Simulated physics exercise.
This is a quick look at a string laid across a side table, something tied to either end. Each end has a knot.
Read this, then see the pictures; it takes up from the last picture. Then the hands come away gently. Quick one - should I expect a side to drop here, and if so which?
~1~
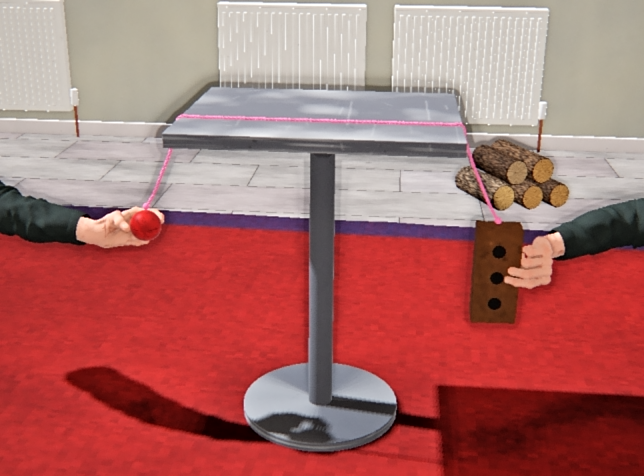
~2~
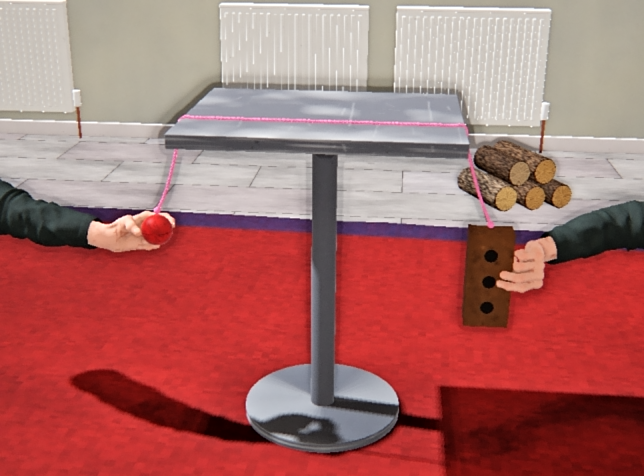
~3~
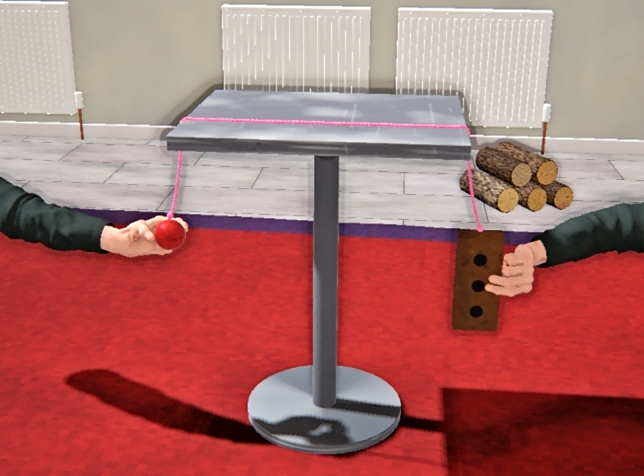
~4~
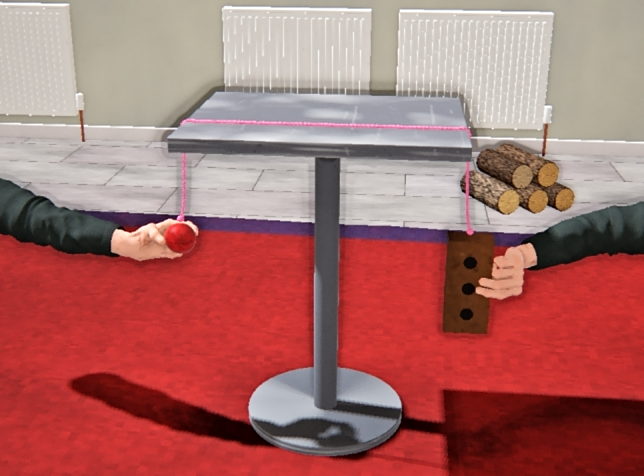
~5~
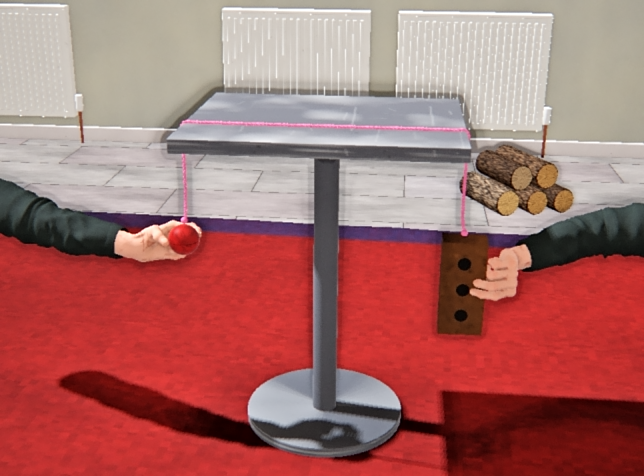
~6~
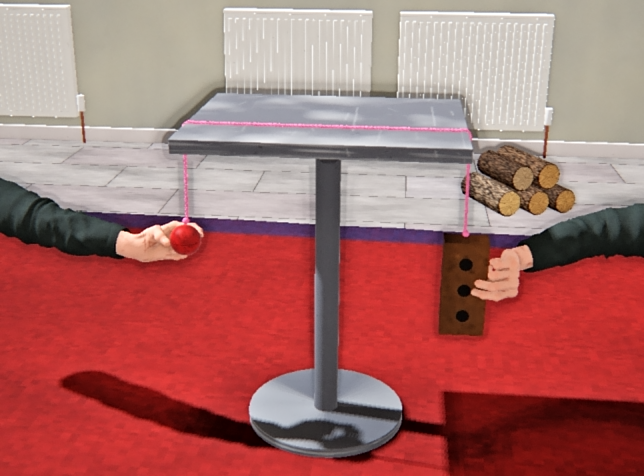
The right one drops.
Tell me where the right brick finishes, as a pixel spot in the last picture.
(438, 402), more or less.
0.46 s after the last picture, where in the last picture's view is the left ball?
Its middle sits at pixel (175, 40) by then.
Then, 0.46 s after the last picture, left ball pulled up onto the top near (175, 40); right brick lower near (454, 364).
Then, 0.94 s after the last picture, left ball pulled up onto the top near (471, 112); right brick down on the floor near (436, 402).
Then, 1.44 s after the last picture, left ball down on the floor; right brick down on the floor near (440, 402).
At rest, left ball down on the floor; right brick down on the floor near (438, 402). The string is pulled to the right.
